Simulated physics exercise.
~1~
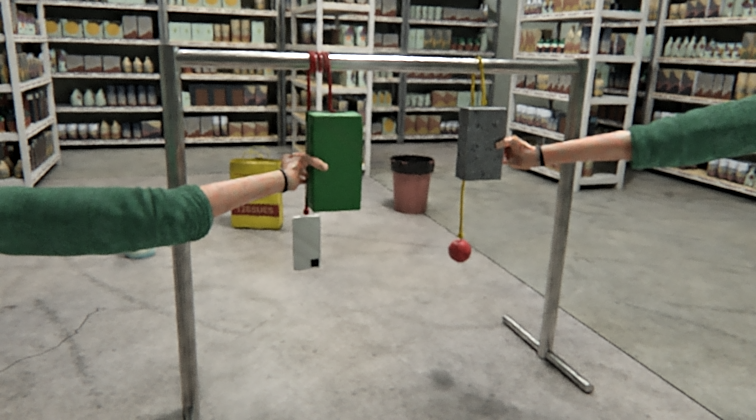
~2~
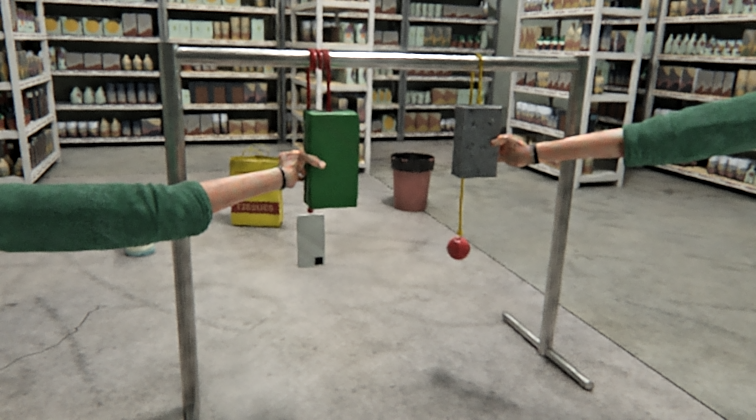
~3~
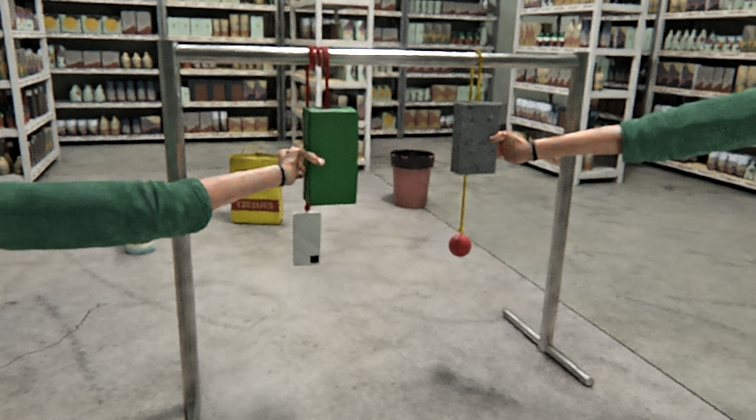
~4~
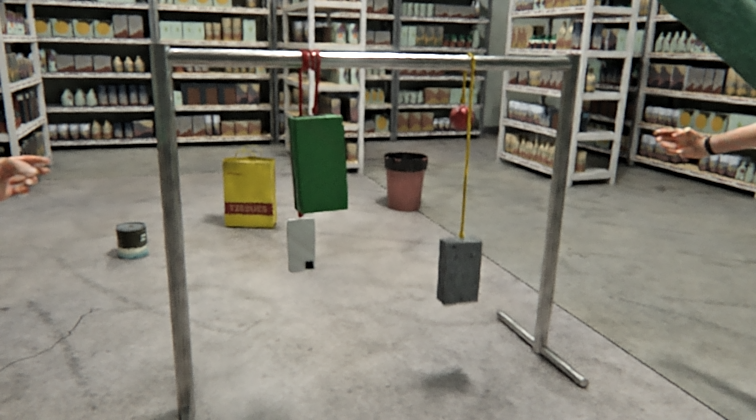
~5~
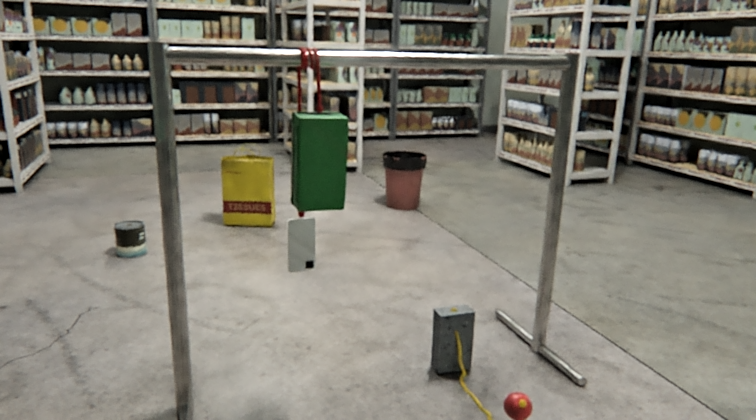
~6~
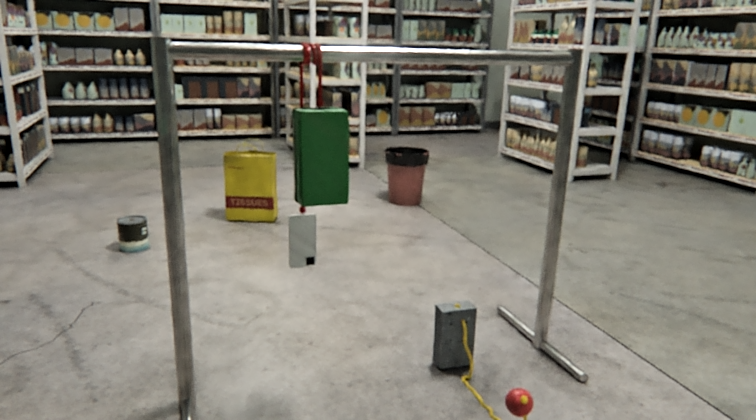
To begin with, two hands in green sleeves steady a green case and a gray paver that hang from a metal bar, the case on red cord with a pale tag below it and the paver on yellow cord with a red apple dangling beneath. The hands hold them nearly still for a moment. Then the hands let go and draw back, and the paver drops while the apple rises toward the bar. The paver reaches the concrete floor, and the apple and yellow cord come down as well. At the end, the green case still hangs, while the paver stands on the floor with the apple beside it.
